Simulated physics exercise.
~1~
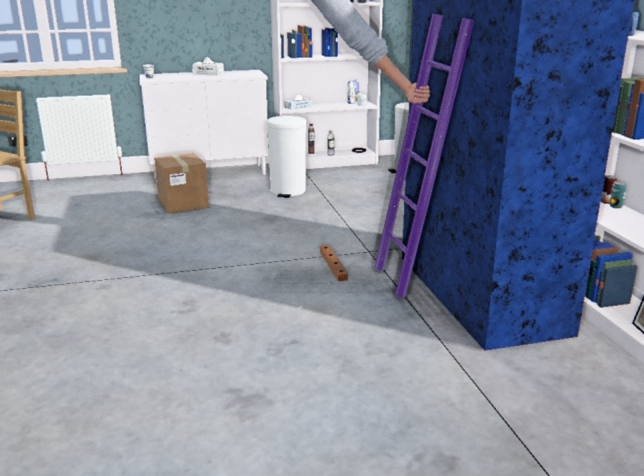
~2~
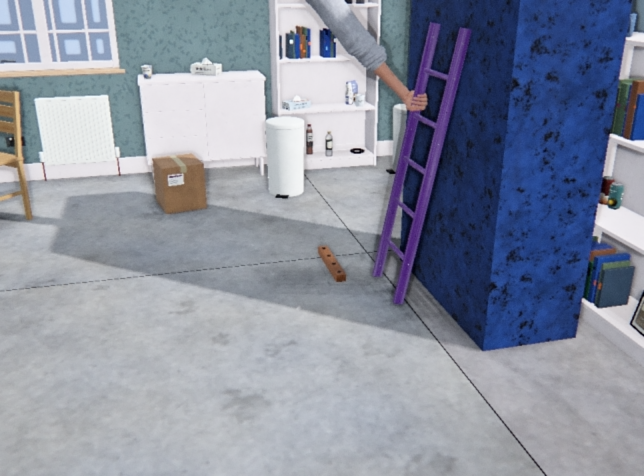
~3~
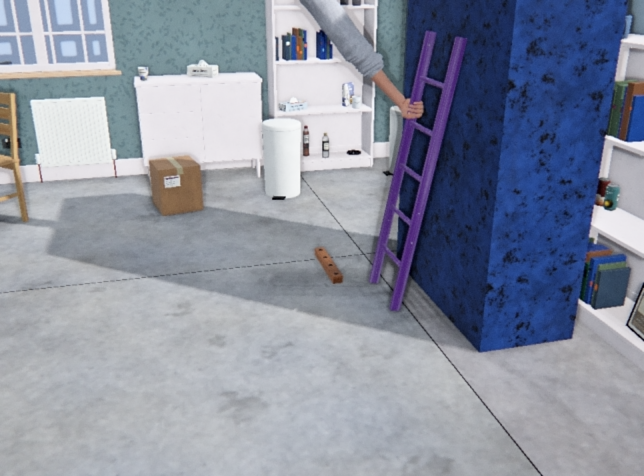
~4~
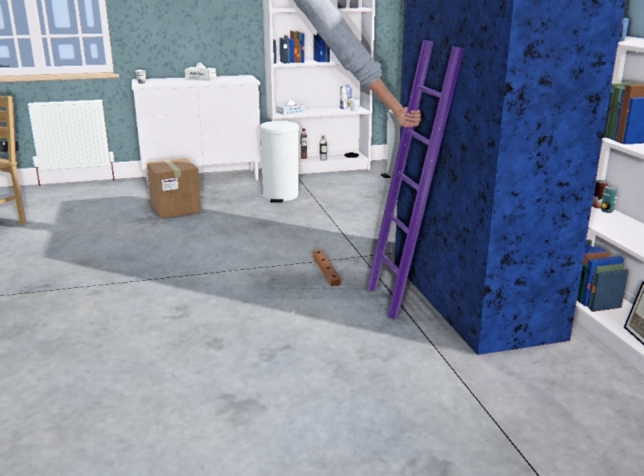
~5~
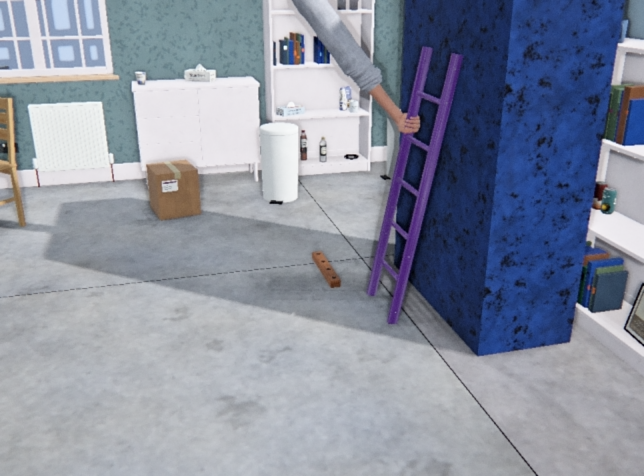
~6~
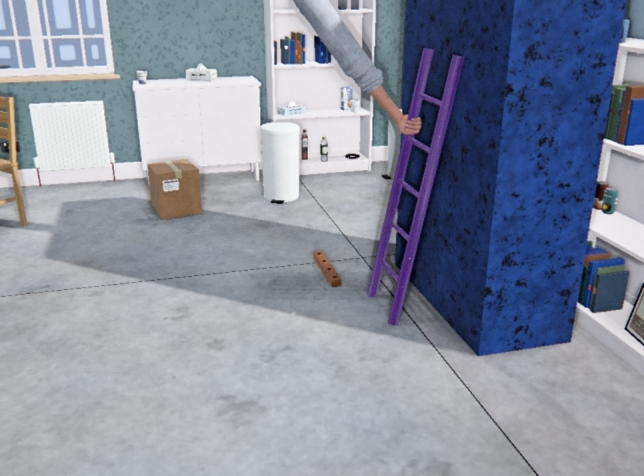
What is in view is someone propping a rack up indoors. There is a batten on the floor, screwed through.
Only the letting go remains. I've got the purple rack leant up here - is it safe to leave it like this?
Yes: Does not shift.
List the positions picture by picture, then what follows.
The first picture shows still on the way; purple rack (419, 159); batten (333, 262).
The second picture shows still on the way; purple rack (416, 166); batten (331, 263).
The third picture shows still on the way; purple rack (413, 174); batten (328, 265).
The fourth picture shows still on the way; purple rack (410, 182); batten (326, 267).
The fifth picture shows still on the way; purple rack (409, 188); batten (326, 269).
The sixth picture shows in place, still held; purple rack (410, 189); batten (327, 268).
Then, 0.30 s past the last view, purple rack at rest near (411, 189).
Finally, the purple rack remains leaning, near (411, 189).
